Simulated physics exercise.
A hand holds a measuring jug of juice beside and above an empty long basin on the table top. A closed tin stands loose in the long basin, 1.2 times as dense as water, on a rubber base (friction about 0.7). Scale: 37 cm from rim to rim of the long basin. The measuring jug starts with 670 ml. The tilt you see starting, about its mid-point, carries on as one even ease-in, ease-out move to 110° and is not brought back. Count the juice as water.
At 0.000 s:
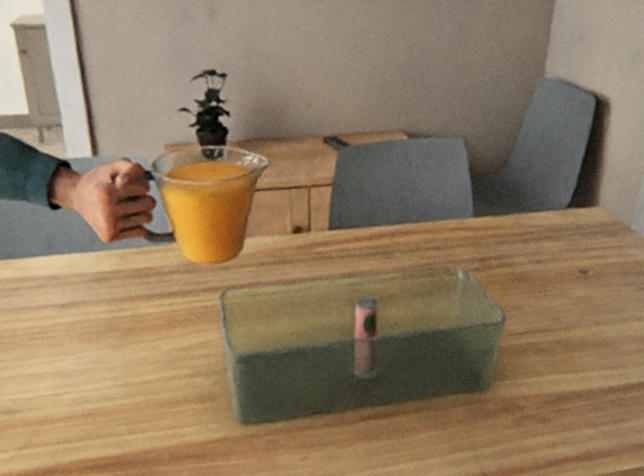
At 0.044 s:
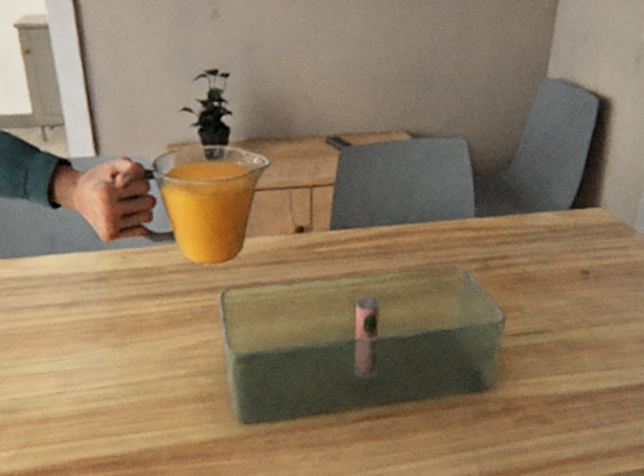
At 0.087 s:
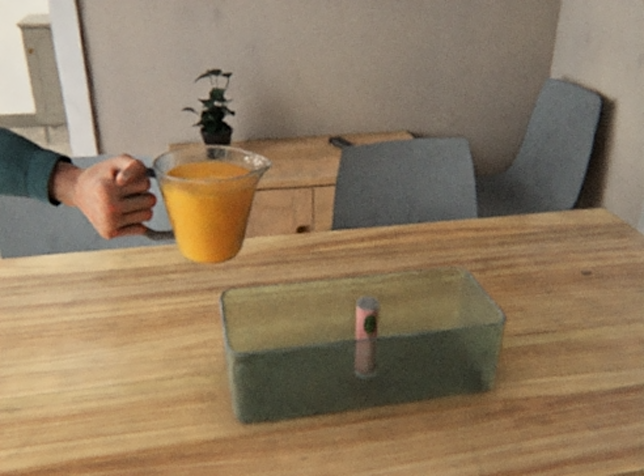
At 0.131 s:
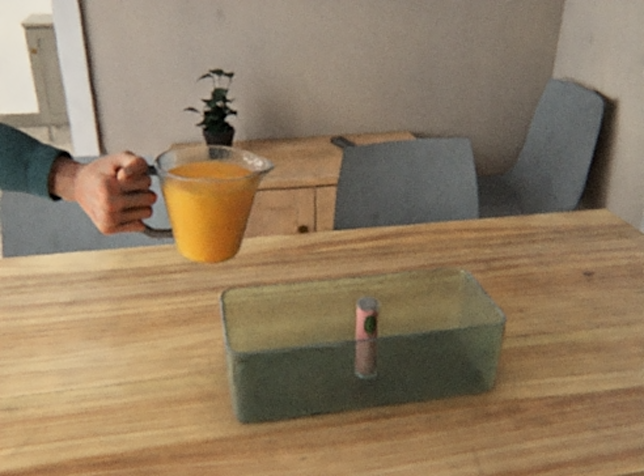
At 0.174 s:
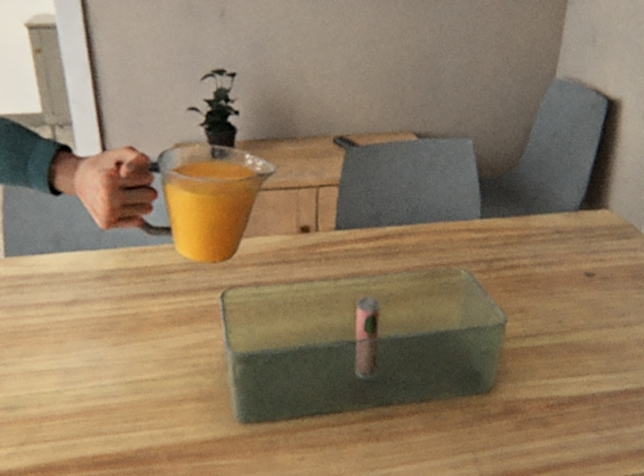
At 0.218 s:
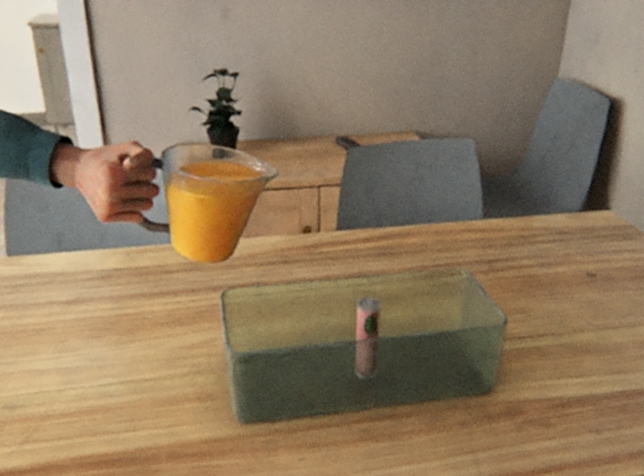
To begin with, a hand at the left holds a glass jug of orange juice level above a wooden table, beside a long, see-through green basin with a small pinkish cylinder standing inside. The hand then slowly tilts the jug slightly to the right, while the basin and cylinder stay still.
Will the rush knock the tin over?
The tin remains upright.
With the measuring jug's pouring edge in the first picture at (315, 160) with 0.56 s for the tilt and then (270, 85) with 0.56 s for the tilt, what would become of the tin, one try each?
First it goes over; then it falls.
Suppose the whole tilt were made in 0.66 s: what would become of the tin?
Then it keeps standing.
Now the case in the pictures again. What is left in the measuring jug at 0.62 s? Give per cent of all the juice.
Near 66 in a hundred.
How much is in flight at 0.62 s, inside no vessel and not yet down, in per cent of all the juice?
Near 26 in a hundred.
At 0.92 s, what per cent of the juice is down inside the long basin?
Near 74 in a hundred.
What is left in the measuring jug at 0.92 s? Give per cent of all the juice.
About 10 per cent.
By 0.62 s the tilt is 70° and 67 per cent is still to pour; the tin stands where it began.
By 0.92 s the tilt is 105° and 9 per cent is still to pour; the tin stands where it began.
By 1.22 s the tilt is 110° and 0 per cent is still to pour; the tin stands where it began.
By 1.56 s the tilt is 110° and 0 per cent is still to pour; the tin stands where it began.
At rest the tin stands where it began.
